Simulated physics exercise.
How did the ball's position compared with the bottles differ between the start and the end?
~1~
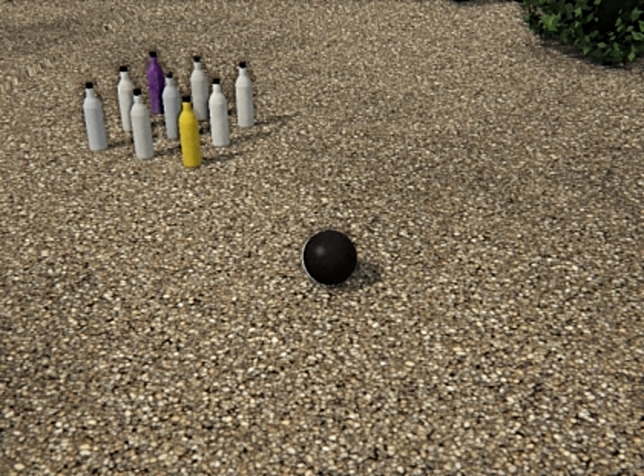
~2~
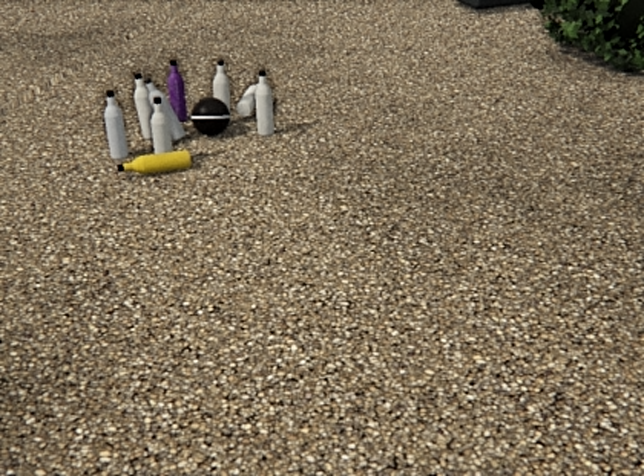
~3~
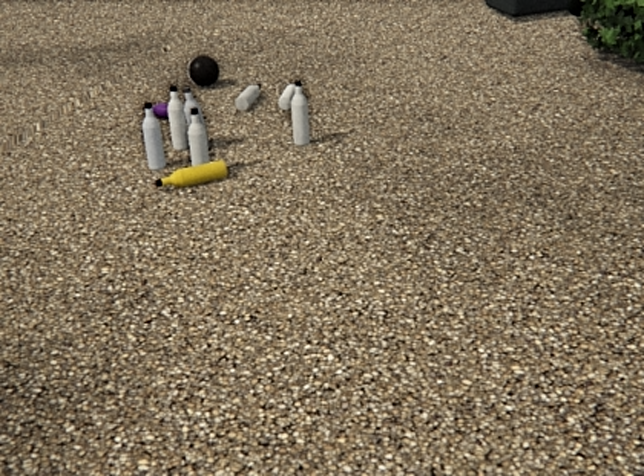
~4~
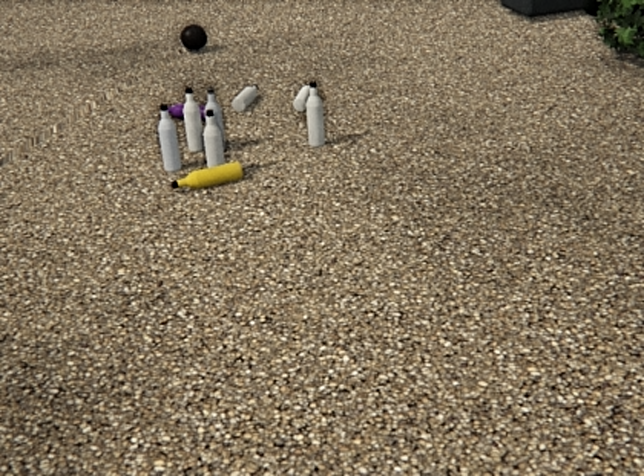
At the start the ball was on the near side of the bottles, to their right and close to the middle of the view. By the end it was beyond them, near the top left.
